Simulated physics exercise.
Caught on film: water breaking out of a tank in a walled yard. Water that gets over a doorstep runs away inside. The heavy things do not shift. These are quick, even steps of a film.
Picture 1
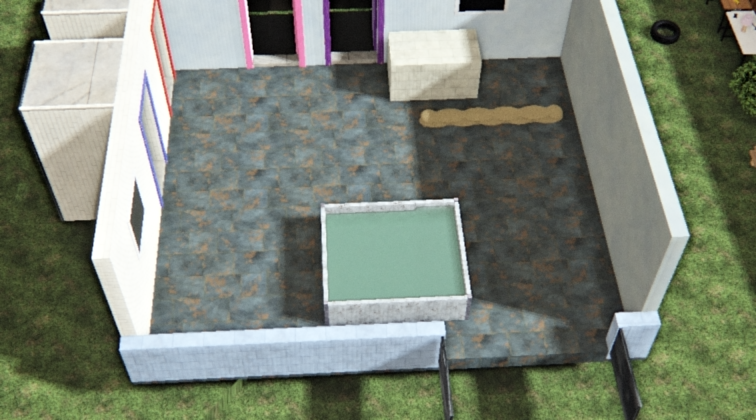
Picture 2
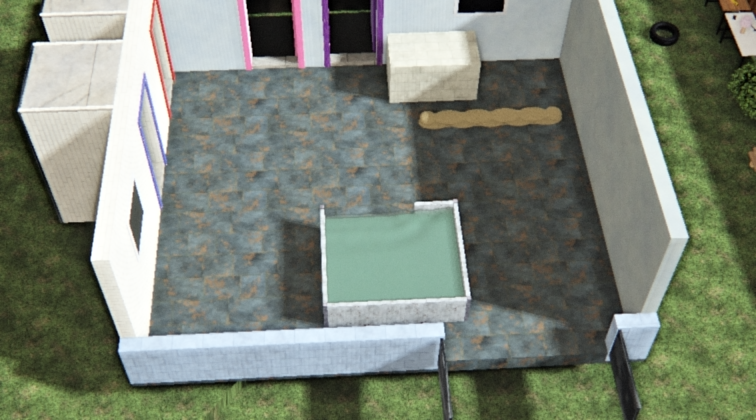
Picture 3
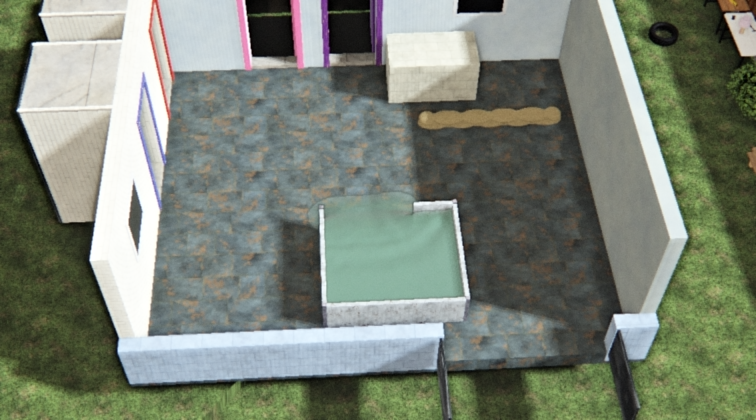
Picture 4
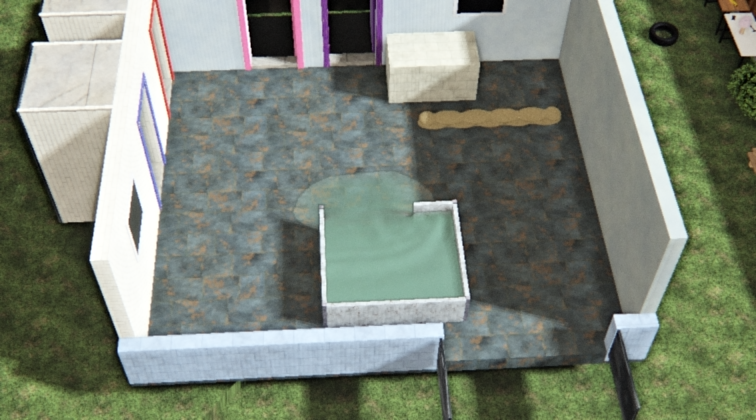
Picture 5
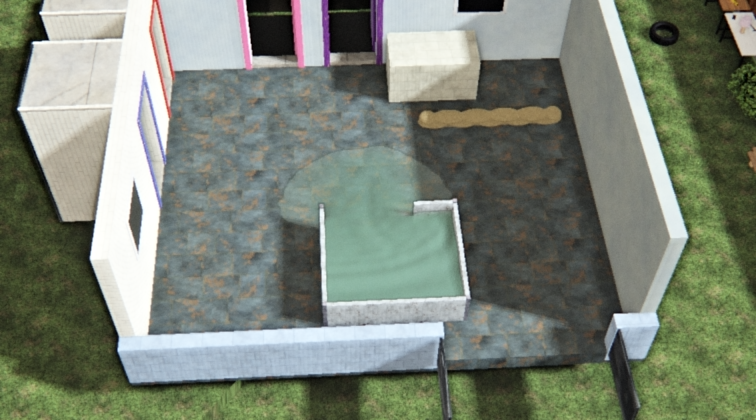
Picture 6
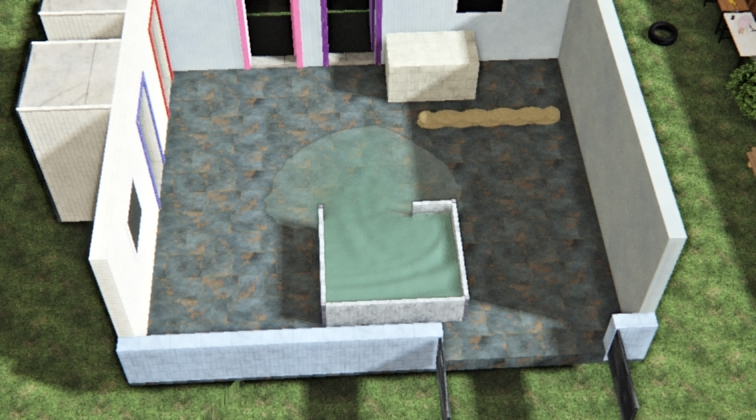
Walled yard with a patchy dark floor, green water pouring through a gap in an open tank's far side and fanning outward.
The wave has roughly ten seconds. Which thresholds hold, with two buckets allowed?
The red door takes more than that; the pink door takes more than that; the purple door takes more than that; the blue door stays under that.
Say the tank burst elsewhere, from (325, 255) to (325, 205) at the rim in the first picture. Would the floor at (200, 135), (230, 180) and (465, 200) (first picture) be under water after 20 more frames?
In that order: Covered, wet, clear.
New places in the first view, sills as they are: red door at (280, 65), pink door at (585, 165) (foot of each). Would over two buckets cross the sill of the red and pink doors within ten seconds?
My reading: The red door floods, the pink door is under.
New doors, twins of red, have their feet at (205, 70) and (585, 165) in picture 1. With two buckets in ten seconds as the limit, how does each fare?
In turn: Floods, takes less.
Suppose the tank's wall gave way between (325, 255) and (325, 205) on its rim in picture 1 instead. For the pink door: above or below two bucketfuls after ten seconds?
Then: Pink door is under.
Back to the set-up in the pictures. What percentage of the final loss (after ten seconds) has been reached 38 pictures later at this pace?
Roughly 90 per cent.
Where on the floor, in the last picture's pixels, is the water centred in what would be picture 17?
Close to (365, 204).
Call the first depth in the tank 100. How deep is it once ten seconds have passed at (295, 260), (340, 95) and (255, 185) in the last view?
In that order: 6, 10 and 6 per cent.
A moment on, water covers 25 % of the floor; the red door not reached, the pink door not reached, the purple door wet at the sill, nothing in, the blue door not reached.
Next, water covers 35 % of the floor; the red door not reached, the pink door under two buckets in, the purple door over two buckets in, the blue door not reached.
Then, water covers 50 % of the floor; the red door under two buckets in, the pink door over two buckets in, the purple door far over two buckets in, the blue door wet at the sill, nothing in.
Later, water covers 55 % of the floor; the red door over two buckets in, the pink door over two buckets in, the purple door far over two buckets in, the blue door wet at the sill, nothing in.
In the end, water covers 85 % of the floor; the red door far over two buckets in, the pink door far over two buckets in, the purple door far over two buckets in, the blue door wet at the sill, nothing in.
